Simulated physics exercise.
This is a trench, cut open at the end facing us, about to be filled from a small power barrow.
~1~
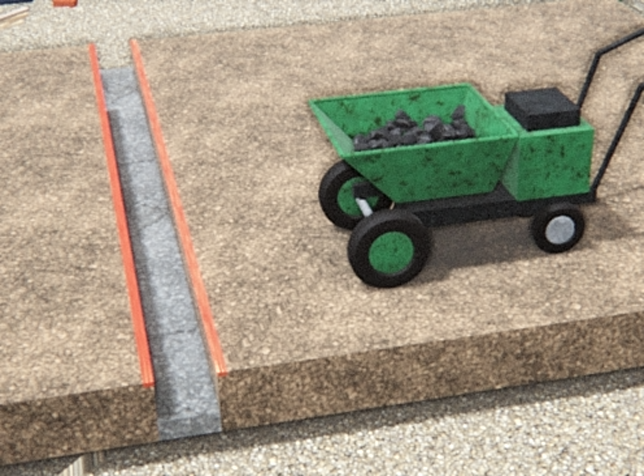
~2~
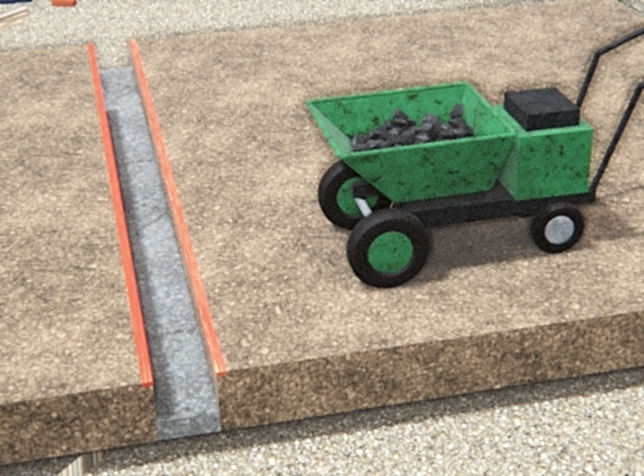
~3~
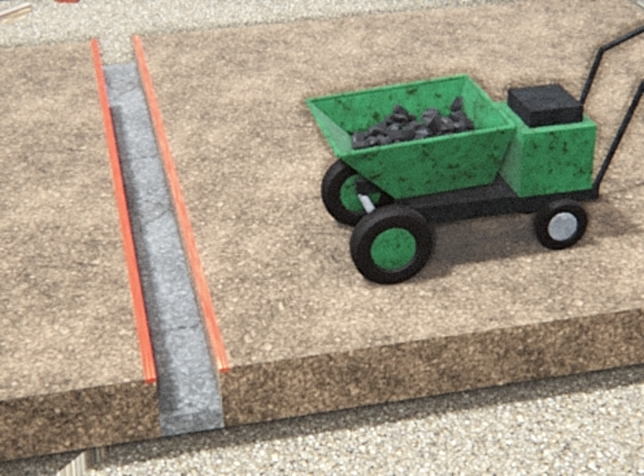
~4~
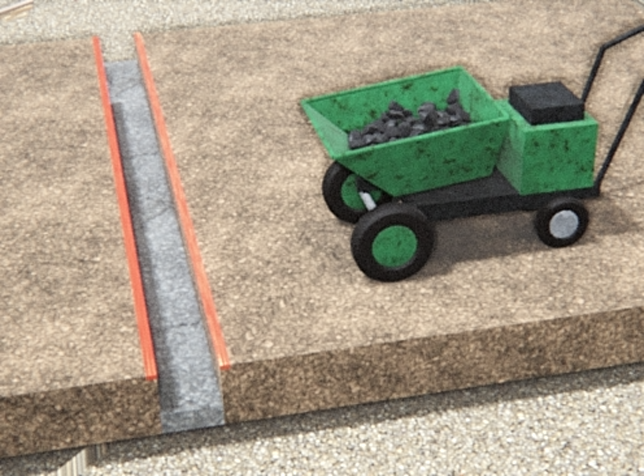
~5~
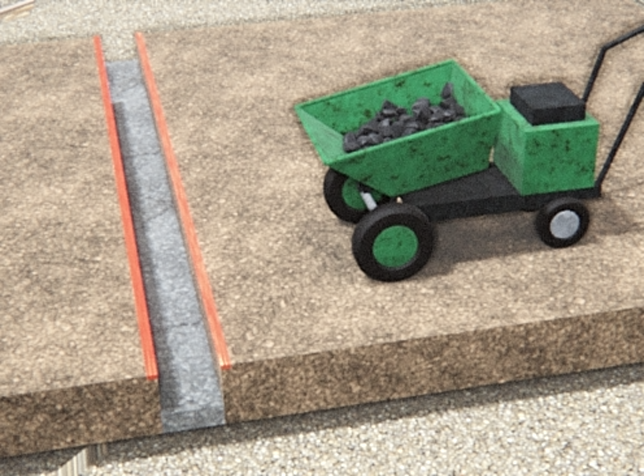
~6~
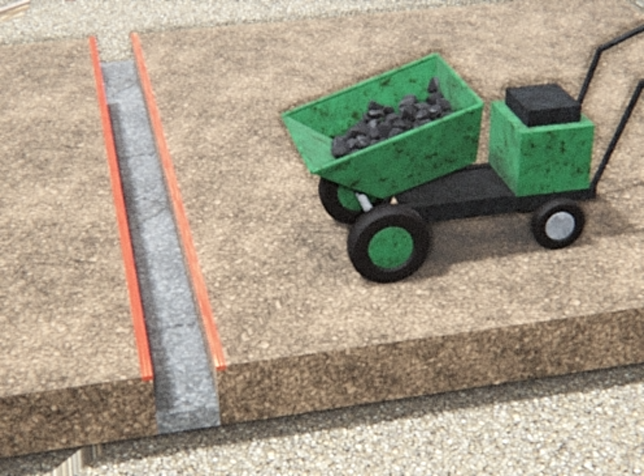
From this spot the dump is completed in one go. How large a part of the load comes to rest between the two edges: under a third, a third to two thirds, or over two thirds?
Under a third.
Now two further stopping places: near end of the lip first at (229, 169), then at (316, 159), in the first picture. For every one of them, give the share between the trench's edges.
The first gives close to 50 per cent and the second 40 per cent.
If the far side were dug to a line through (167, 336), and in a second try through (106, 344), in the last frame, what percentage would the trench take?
Roughly 20 % first, 20 % second.
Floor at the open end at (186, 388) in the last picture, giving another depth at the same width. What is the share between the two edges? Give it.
It comes out near 20 percent.
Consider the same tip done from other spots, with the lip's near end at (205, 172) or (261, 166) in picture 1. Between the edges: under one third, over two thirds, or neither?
At the first place the answer is under a third, and at the second it is beyond two thirds.
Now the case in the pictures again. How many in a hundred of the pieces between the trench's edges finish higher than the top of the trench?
I'd say around 0 percent.
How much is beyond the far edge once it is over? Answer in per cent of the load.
It works out to close to 0 per cent.
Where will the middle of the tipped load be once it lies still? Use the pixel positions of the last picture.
(221, 263).
Soon after the last picture, skip tipped steeply; all in the skip.
A little later, skip tipped steeply; most in the skip; a small part short of the trench.
Later still, skip tipped right over; about a third in the skip; about half short of the trench; a small part in or heaped over the trench.
At rest, skip tipped right over; about a third in the skip; about half short of the trench; about a quarter in or heaped over the trench; none beyond it.
